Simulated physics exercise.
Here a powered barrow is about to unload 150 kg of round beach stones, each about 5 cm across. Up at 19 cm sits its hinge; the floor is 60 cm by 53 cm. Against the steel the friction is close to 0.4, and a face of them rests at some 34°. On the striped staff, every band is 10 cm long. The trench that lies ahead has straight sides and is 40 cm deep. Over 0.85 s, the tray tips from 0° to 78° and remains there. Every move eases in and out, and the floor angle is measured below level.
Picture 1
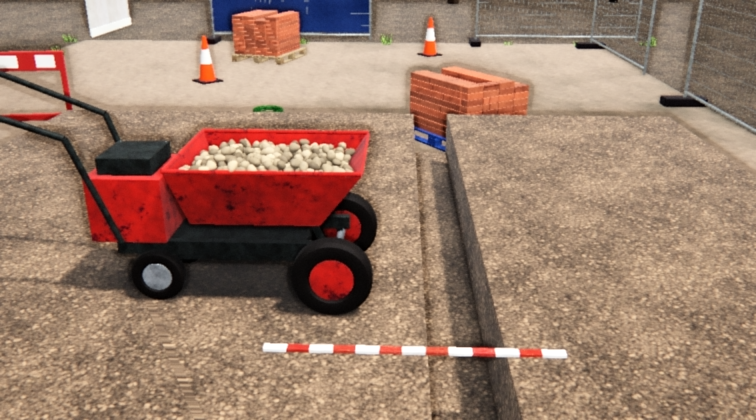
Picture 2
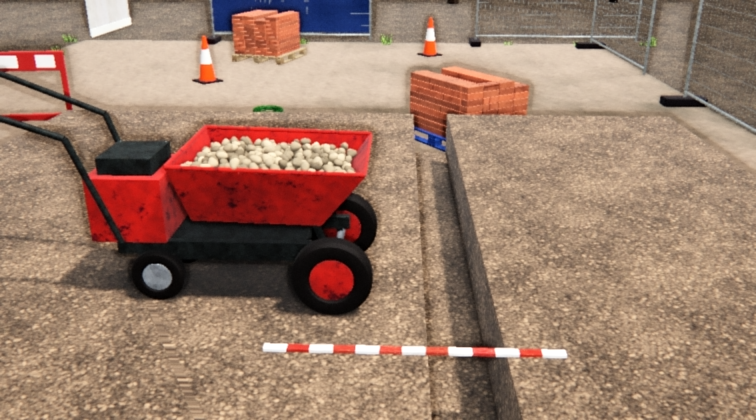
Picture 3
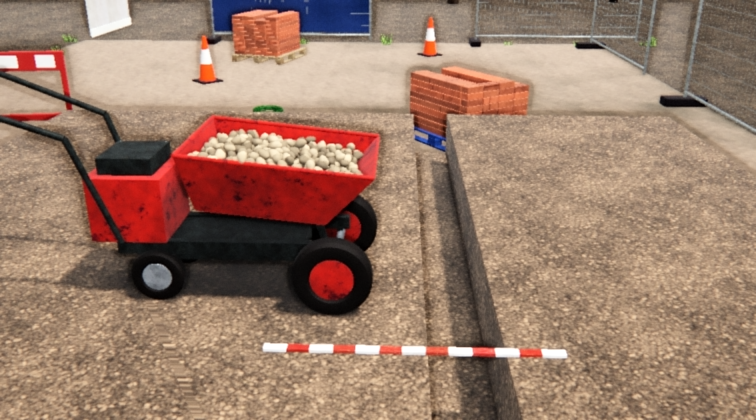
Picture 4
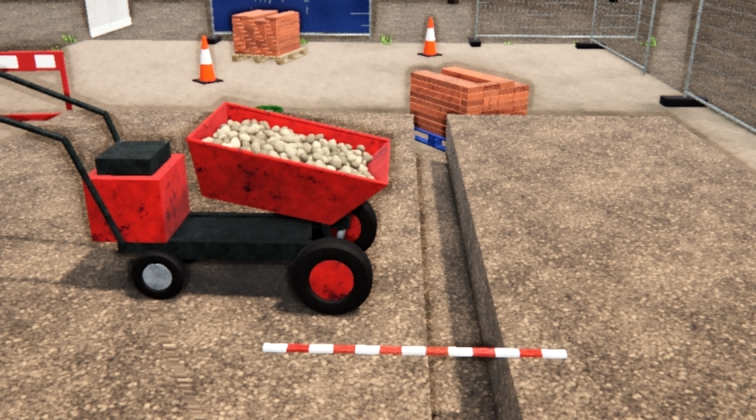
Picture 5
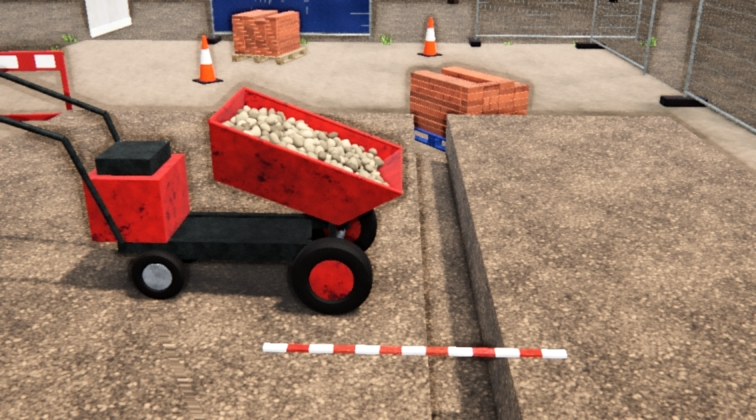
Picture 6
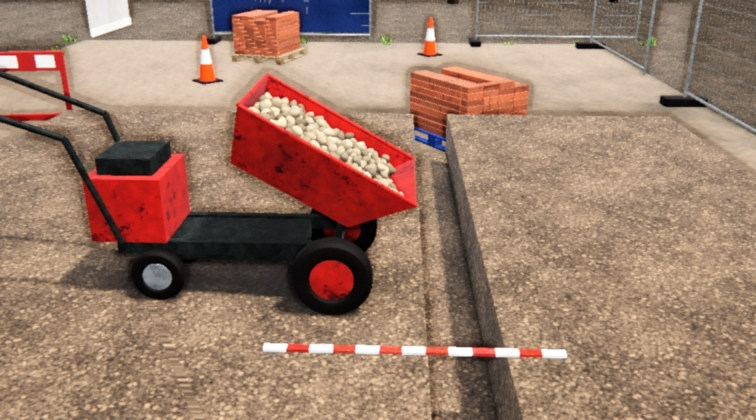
On a fenced building site, a red powered barrow stood beside a narrow trench, and its tray of pale, rounded stones slowly tilted upward at the back, leaning more and more steeply toward the right.
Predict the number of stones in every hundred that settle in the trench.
Close to 53 in a hundred.
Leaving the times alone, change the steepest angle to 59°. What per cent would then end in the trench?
Then about 50 per cent.
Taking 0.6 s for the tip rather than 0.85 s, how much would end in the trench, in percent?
Close to 45 percent, then.
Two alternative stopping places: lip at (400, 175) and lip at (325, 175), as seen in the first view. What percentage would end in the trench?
It'd be around 20 per cent and after that around 95 per cent.
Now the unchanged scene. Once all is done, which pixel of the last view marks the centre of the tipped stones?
Their middle lands near (482, 326).
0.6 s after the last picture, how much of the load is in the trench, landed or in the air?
By then, around 30 percent.
Then, 0.3 s after the last picture the floor is at 66°, 100 % in the tray; the foremost stones are at (452, 234).
Then, 0.6 s after the last picture the floor is at 78°, 39 % in the tray, 31 % in the trench, 30 % past the trench; the foremost stones are at (556, 279).
Then, 0.9 s after the last picture the floor is at 78°, 4 % in the tray, 48 % in the trench, 48 % past the trench; the foremost stones are at (717, 282).
Then, 2.9 s after the last picture the floor is at 78°, 0 % in the tray, 53 % in the trench, 47 % past the trench; the foremost stones are past the picture's edge.
